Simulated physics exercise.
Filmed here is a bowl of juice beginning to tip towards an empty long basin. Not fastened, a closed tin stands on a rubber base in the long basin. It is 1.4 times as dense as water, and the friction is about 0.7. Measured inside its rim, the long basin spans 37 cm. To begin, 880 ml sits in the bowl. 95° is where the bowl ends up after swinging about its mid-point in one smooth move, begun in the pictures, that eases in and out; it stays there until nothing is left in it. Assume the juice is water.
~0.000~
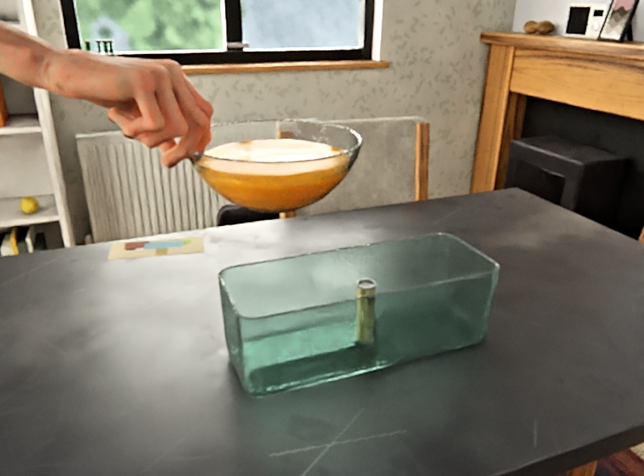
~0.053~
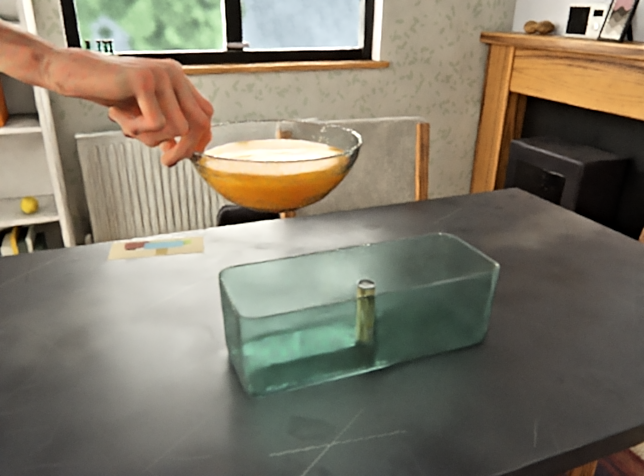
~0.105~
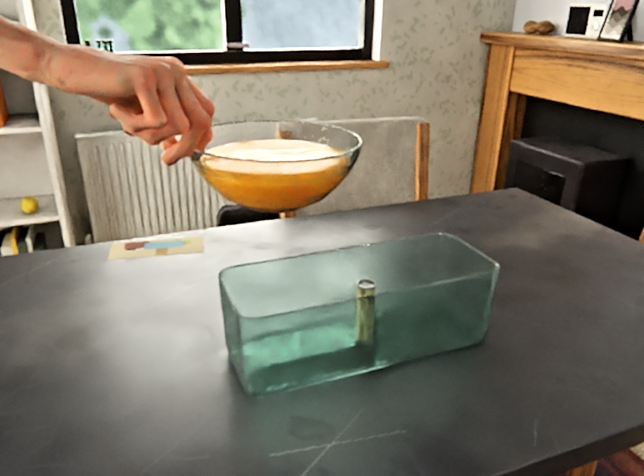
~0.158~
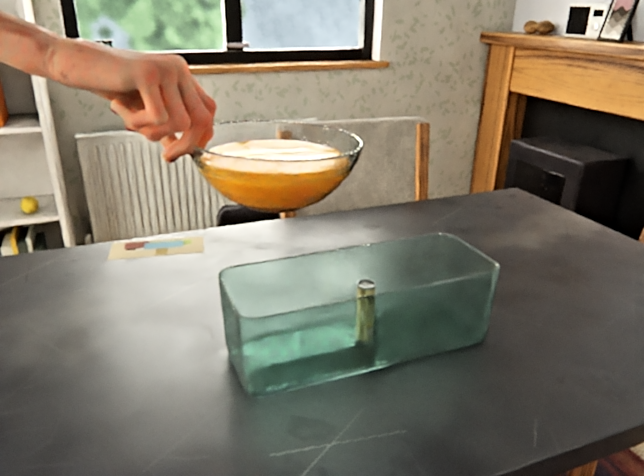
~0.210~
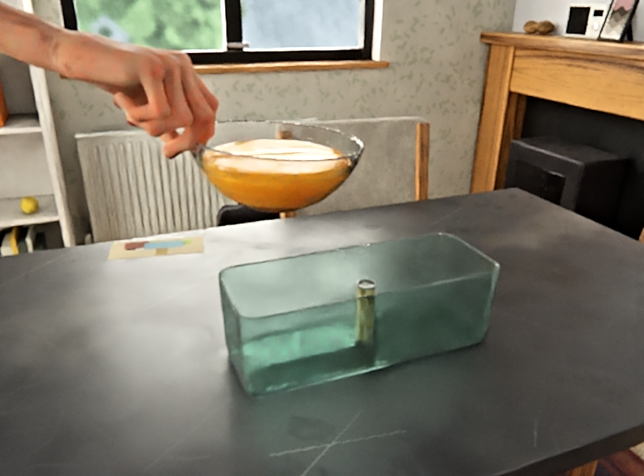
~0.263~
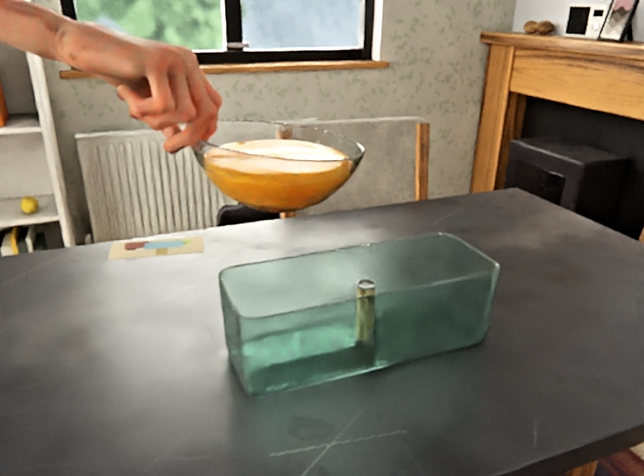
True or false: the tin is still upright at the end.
True.
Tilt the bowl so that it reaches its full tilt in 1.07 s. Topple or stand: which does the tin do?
In that case the tin stays vertical.
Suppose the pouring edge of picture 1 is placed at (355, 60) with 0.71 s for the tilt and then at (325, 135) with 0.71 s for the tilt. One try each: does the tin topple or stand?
In the first try it comes down; in the second it comes down.
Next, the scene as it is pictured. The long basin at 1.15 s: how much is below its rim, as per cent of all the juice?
The fraction sits near 92 in a hundred.
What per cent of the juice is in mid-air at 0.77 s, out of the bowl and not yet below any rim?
Roughly 30 percent.
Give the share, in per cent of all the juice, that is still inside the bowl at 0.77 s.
Close to 56 percent of the liquid remains at that time.
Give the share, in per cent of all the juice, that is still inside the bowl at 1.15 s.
2 %.
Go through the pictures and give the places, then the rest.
In the first picture, tilt 0°; pouring edge (353, 134); surface from (195, 163) to (343, 150); the long basin's rim runs from (228, 294) to (475, 251); the tin's top is at (366, 286).
In the second picture, tilt 0°; pouring edge (353, 134); surface from (195, 163) to (343, 150).
In the third picture, tilt 1°; pouring edge (354, 135); surface from (196, 162) to (343, 151).
In the fourth picture, tilt 3°; pouring edge (354, 137); surface from (197, 162) to (343, 151).
In the fifth picture, tilt 5°; pouring edge (355, 140); surface from (199, 161) to (344, 153).
In the sixth picture, tilt 7°; pouring edge (355, 144); surface from (201, 160) to (346, 153).
By 0.77 s the tilt is 52° and 55 per cent is still to pour; the tin stands where it began.
By 1.15 s the tilt is 84° and 2 per cent is still to pour; the tin stands where it began.
By 1.54 s the tilt is 95° and 0 per cent is still to pour; the tin stands where it began.
By 1.97 s the tilt is 95° and 0 per cent is still to pour; the tin stands where it began.
At rest the tin stands where it began.
